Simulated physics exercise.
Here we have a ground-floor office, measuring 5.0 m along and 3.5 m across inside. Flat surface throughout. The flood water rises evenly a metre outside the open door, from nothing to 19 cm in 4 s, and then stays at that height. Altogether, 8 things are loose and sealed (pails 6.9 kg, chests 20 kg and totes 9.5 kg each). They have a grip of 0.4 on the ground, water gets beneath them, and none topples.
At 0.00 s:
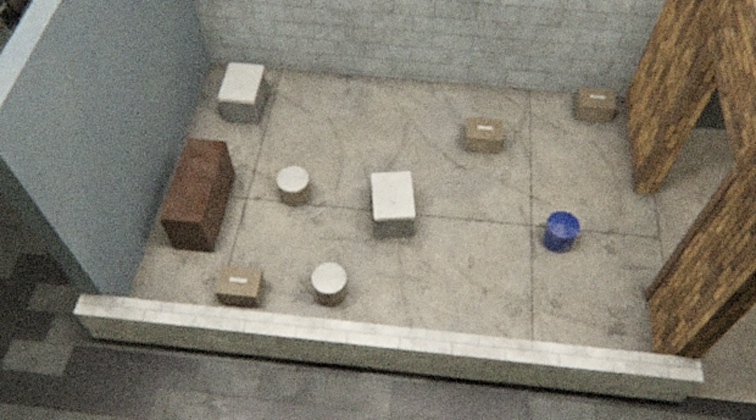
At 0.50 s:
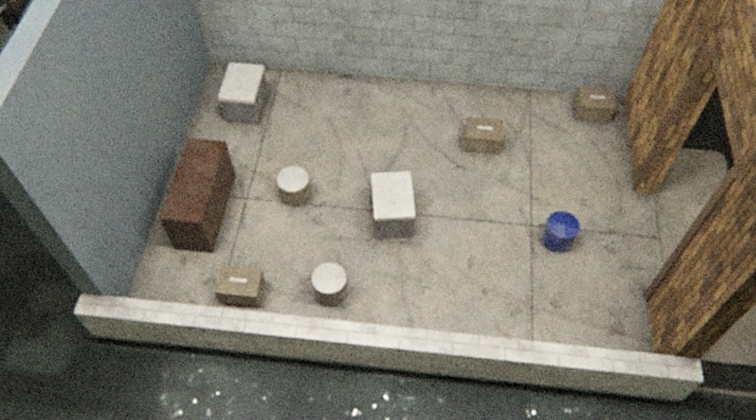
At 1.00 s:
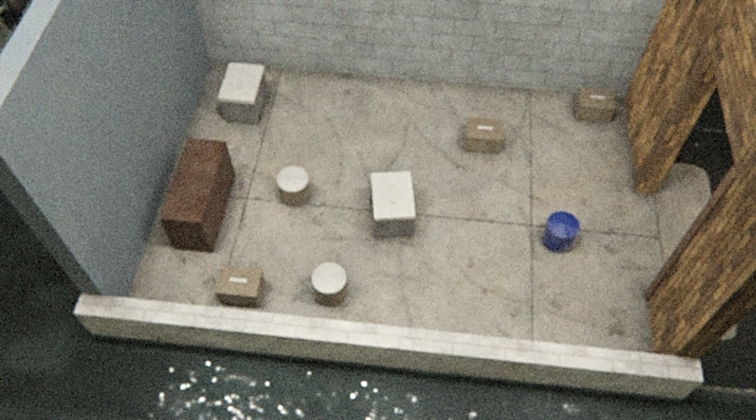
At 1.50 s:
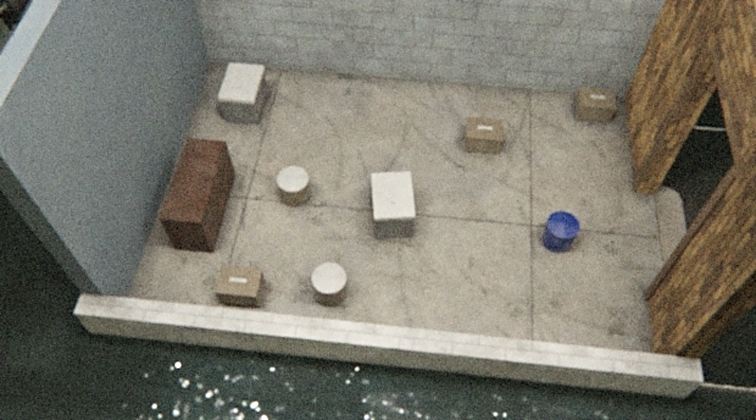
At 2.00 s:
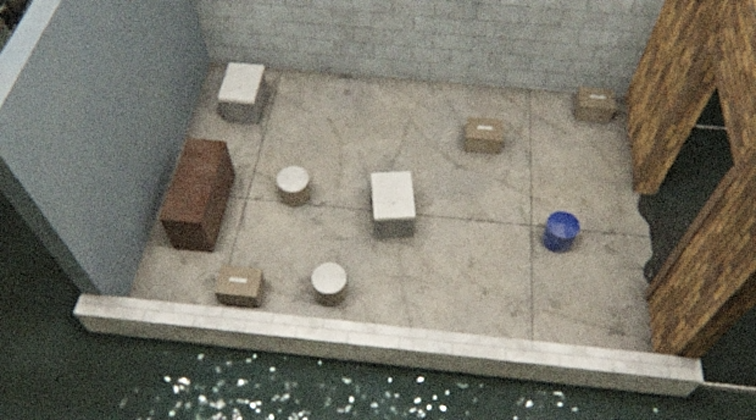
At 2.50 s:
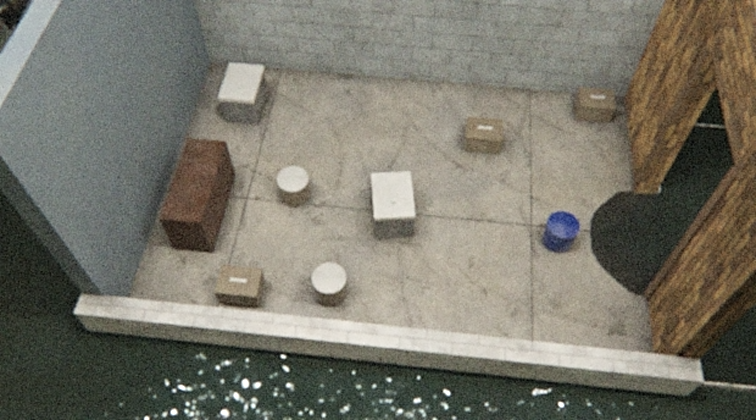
A ground-floor room with a pale stone floor, grey walls and a low front wall is seen from a fixed, high viewpoint. A dark red-brown chest stands at left, pale blocks and round stools sit around the floor, small brown boxes lie near the edges, and a blue pail rests near the wooden-framed doorway at right. Dark, glinting water covers the ground outside, then spreads through the doorway in a rounded patch toward the pail, while every object stays still.
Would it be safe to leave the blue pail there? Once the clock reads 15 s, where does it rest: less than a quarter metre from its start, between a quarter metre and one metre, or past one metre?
It rests past one metre from its start.
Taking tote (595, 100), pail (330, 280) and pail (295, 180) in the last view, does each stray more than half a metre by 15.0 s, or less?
Order as asked: Below, beyond, below.
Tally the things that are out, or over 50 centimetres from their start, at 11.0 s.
Count then: 3.
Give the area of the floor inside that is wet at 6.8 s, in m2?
Some 14 m2 of it.
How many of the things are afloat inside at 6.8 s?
The count is 0.
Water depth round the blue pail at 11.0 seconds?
6 cm, roughly.
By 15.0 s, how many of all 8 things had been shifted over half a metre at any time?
The count comes to 5.
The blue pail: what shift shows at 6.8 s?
Around 120 centimetres.
After 3.5 s the blue pail is near (557, 224), 0.1 m from its start, aground; 0 afloat.
After 6.8 s the blue pail is near (435, 213), 1.3 m from its start, aground; 0 afloat.
After 11.0 s the blue pail is near (322, 255), 2.4 m from its start, aground; 2 afloat.
After 15.0 s the blue pail is near (224, 228), 3.3 m from its start, afloat; 6 afloat.
